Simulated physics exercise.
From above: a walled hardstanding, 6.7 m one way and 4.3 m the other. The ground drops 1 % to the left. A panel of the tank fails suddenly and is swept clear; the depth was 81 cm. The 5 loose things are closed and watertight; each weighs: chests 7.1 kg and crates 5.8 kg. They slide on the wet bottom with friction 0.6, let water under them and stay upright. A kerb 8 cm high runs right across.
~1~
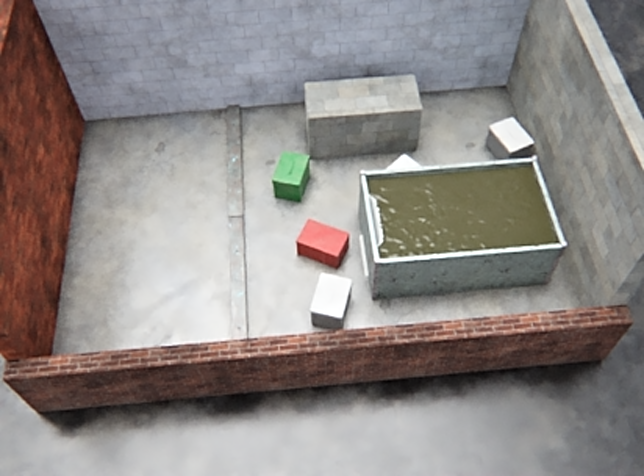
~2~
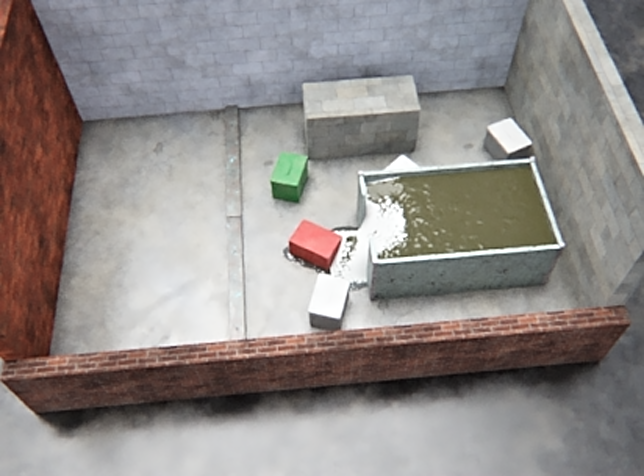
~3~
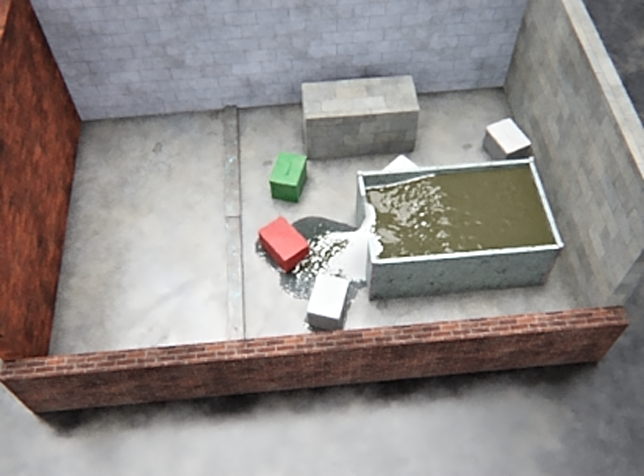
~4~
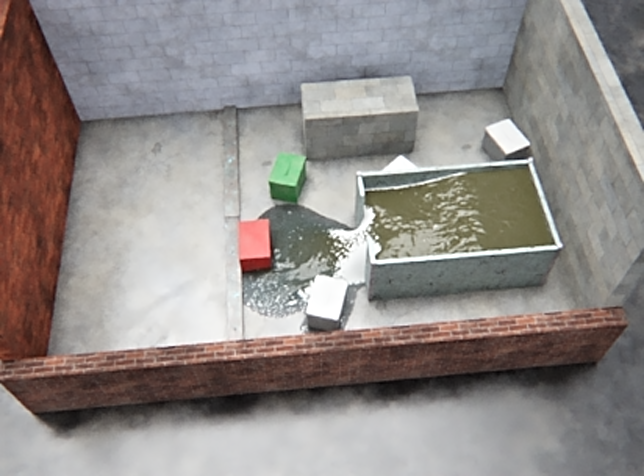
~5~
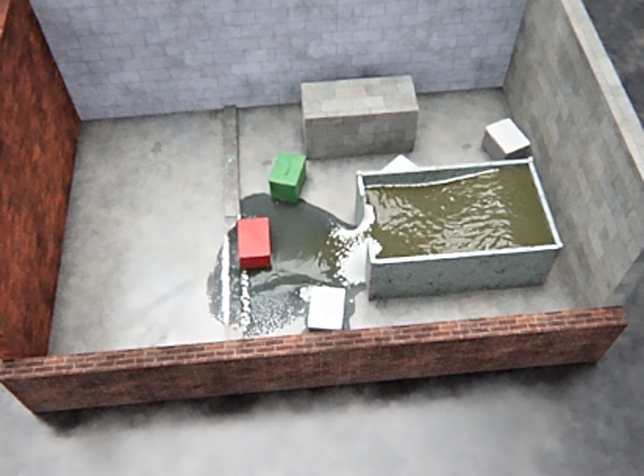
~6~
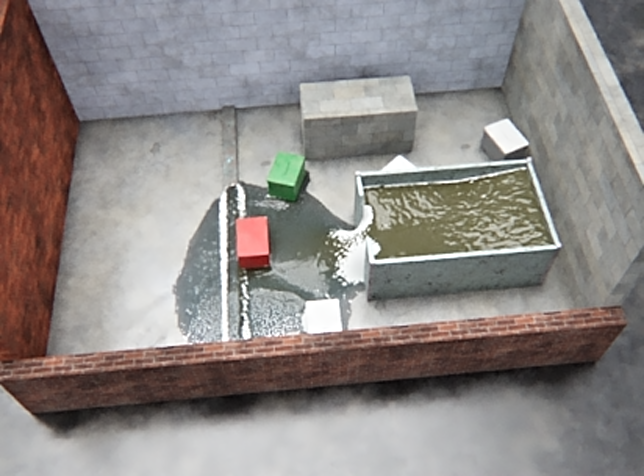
Murky water burst from the left end of a tank and pushed a red crate left to a low kerb, then spread around a green chest and a white box and over the kerb.
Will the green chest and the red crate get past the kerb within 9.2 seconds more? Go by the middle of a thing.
The green chest is held back; the red crate crosses.
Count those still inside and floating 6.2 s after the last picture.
3 of them.
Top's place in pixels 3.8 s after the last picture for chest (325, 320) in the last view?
Around (364, 301).
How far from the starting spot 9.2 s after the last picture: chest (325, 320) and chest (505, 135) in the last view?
In that order: 200 cm, 50 cm.
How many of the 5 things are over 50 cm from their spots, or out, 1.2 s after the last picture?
2 of them.
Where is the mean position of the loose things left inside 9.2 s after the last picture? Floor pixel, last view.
At about (388, 205).
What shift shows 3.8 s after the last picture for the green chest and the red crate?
Roughly 100 and 350 cm by then.
Then, 1.2 s after the last picture the green chest is near (267, 124), 0.9 m from its start, aground; the red crate is near (69, 236), 3.3 m from its start, afloat; 1 of 5 are over the mark; 1 afloat.
Then, 3.8 s after the last picture the green chest is near (287, 116), 1.0 m from its start, aground; the red crate is near (90, 139), 3.7 m from its start, afloat; 1 of 5 are over the mark; 1 afloat.
Then, 6.2 s after the last picture the green chest is near (282, 102), 1.3 m from its start, afloat; the red crate is near (156, 148), 2.8 m from its start, afloat; 1 of 5 are over the mark; 3 afloat.
Then, 9.2 s after the last picture the green chest is near (396, 86), 2.3 m from its start, afloat; the red crate is near (125, 250), 2.5 m from its start, afloat; 1 of 5 are over the mark; 5 afloat.
